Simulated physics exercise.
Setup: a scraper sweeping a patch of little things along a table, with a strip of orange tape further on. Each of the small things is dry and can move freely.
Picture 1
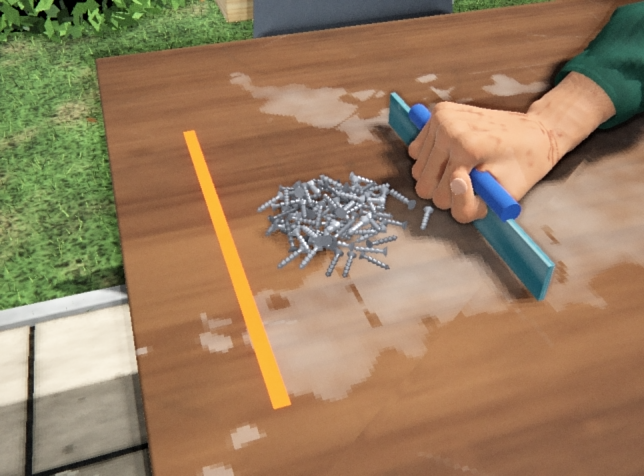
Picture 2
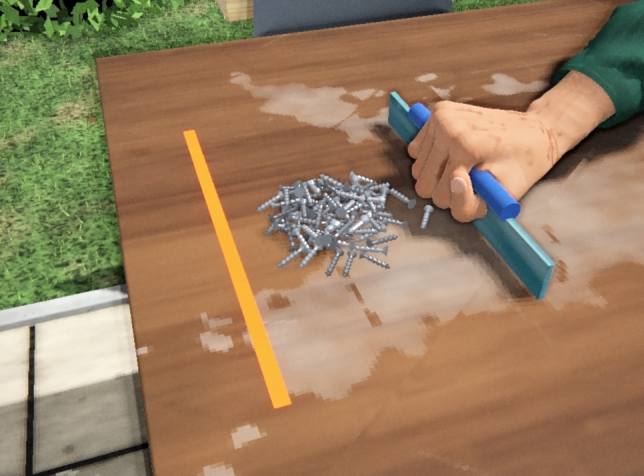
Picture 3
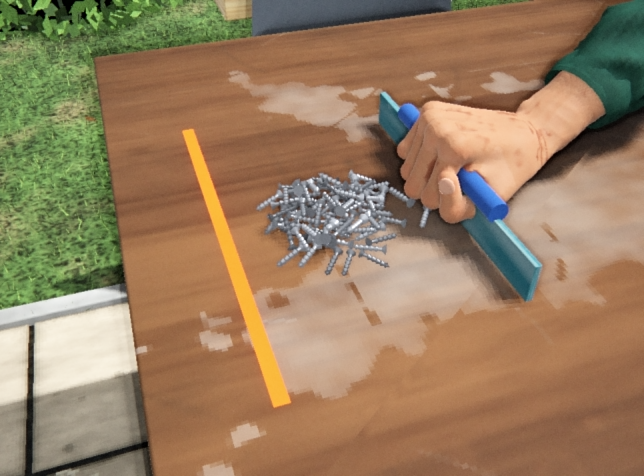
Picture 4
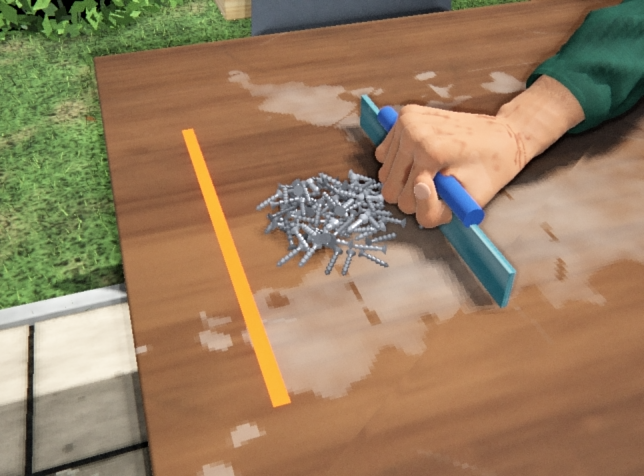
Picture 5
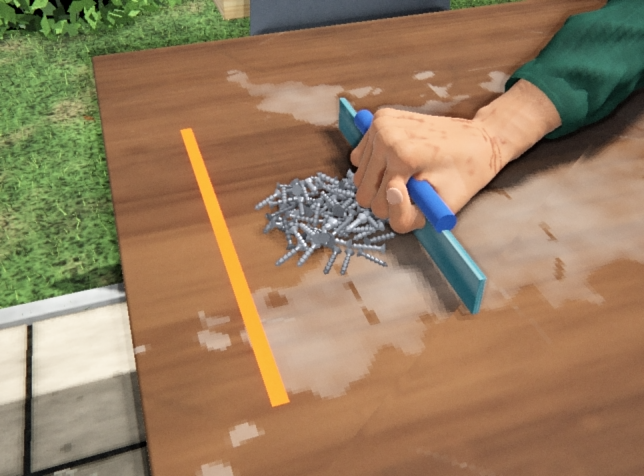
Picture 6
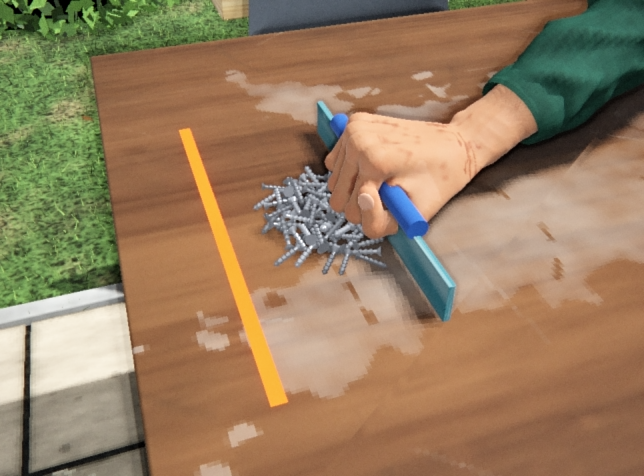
A hand in a green sleeve sliding a blue-handled scraper left across a worn wooden table, pushing into a pile of screws.
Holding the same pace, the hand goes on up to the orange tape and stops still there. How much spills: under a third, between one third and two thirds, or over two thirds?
Dropped: Short of a third.
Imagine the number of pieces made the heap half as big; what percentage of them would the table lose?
Roughly 0 percent.
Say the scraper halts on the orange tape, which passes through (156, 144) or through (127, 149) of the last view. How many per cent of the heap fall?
Note: Case one 50 in a hundred; case two 90 in a hundred.
Soon, scraper still moving, near (291, 192); heap all on the table, its front near (196, 240).
A while on, scraper stopped at the orange tape; heap a stray few over the edge.
Towards the end, scraper stopped at the orange tape; heap a small part over the edge.
Finally, scraper stopped at the orange tape; heap a small part over the edge.
